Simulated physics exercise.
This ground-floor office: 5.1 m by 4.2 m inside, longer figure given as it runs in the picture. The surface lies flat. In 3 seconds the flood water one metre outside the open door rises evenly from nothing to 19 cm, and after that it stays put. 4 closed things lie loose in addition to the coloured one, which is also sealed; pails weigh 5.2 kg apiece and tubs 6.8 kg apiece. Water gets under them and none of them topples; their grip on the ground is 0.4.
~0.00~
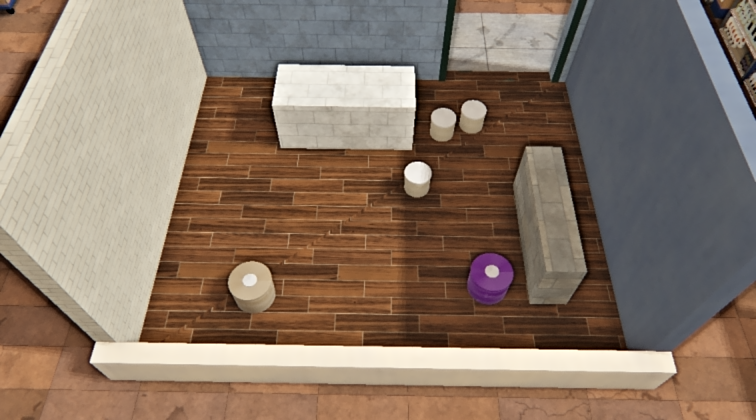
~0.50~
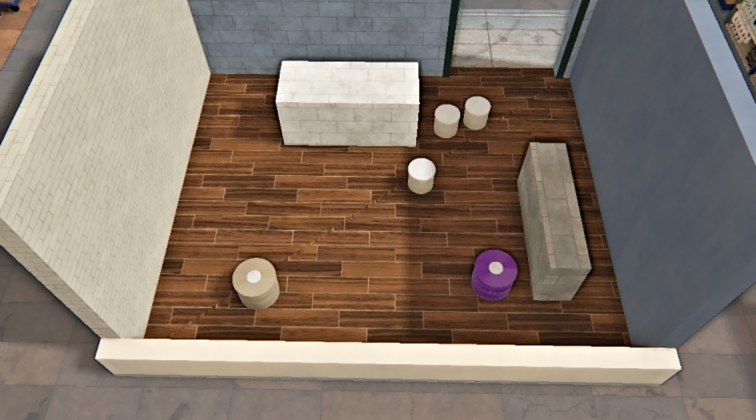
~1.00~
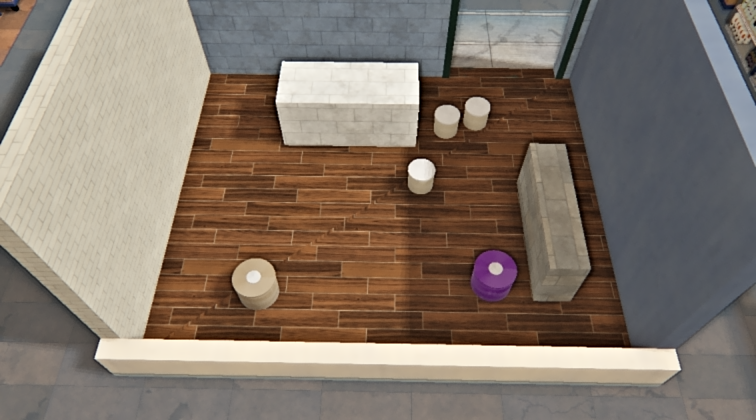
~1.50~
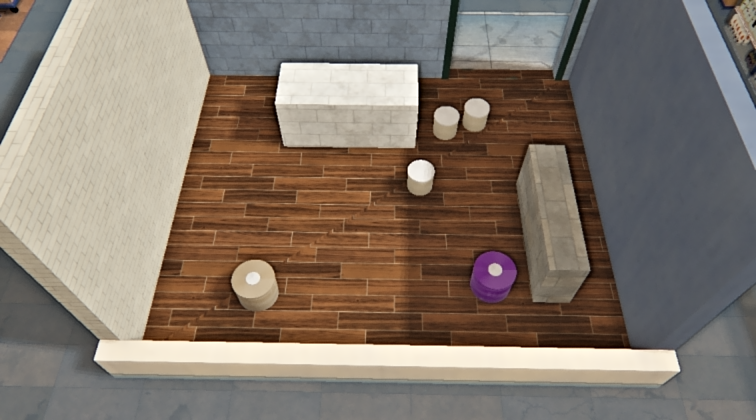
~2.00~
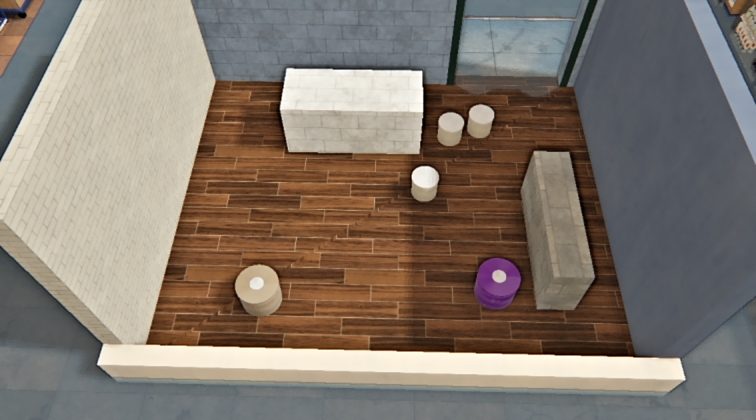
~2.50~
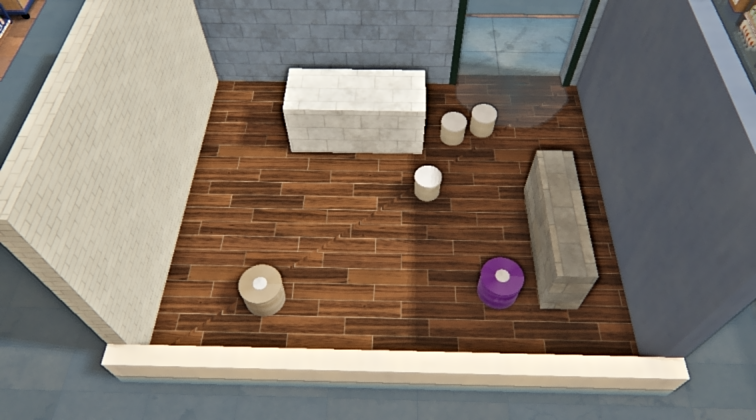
A wood-floored room holds a still purple tub while water starts spreading in at the doorway.
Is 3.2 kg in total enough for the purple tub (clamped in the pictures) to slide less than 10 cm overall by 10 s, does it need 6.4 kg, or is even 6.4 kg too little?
Even 6.4 kg is too little.
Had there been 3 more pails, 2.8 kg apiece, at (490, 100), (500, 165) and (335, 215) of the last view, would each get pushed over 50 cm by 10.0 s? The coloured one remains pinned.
In that order: Over, past it, under.
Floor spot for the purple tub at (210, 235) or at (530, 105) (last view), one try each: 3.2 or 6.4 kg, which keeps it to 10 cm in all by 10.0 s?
In that order: Neither holds; neither is enough.
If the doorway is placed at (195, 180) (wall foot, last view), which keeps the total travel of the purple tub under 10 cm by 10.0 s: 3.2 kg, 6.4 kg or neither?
Short version: Neither mass is sufficient.
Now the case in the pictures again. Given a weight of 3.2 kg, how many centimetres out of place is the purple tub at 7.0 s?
I'd put it at about 60 cm.
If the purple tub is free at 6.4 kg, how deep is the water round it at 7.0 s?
Depth: Approx. 11 cm.
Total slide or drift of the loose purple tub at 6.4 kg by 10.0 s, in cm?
350 cm or so in all.
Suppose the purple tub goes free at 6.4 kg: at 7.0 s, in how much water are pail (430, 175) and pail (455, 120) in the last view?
I'd put it at 3 cm and 4 cm respectively.
After 3.5 s the purple tub would be 0 cm from its start with 3.2 kg and 0 cm from its start with 6.4 kg; 0 cm of water round it then.
After 4.5 s the purple tub would be 2 cm from its start with 3.2 kg and 0 cm from its start with 6.4 kg; 2 cm of water round it then.
After 7.0 s the purple tub would be 65 cm from its start with 3.2 kg and 67 cm from its start with 6.4 kg; 11 cm of water round it then.
After 10.0 s the purple tub would be 282 cm from its start with 3.2 kg and 290 cm from its start with 6.4 kg; 6 cm of water round it then.
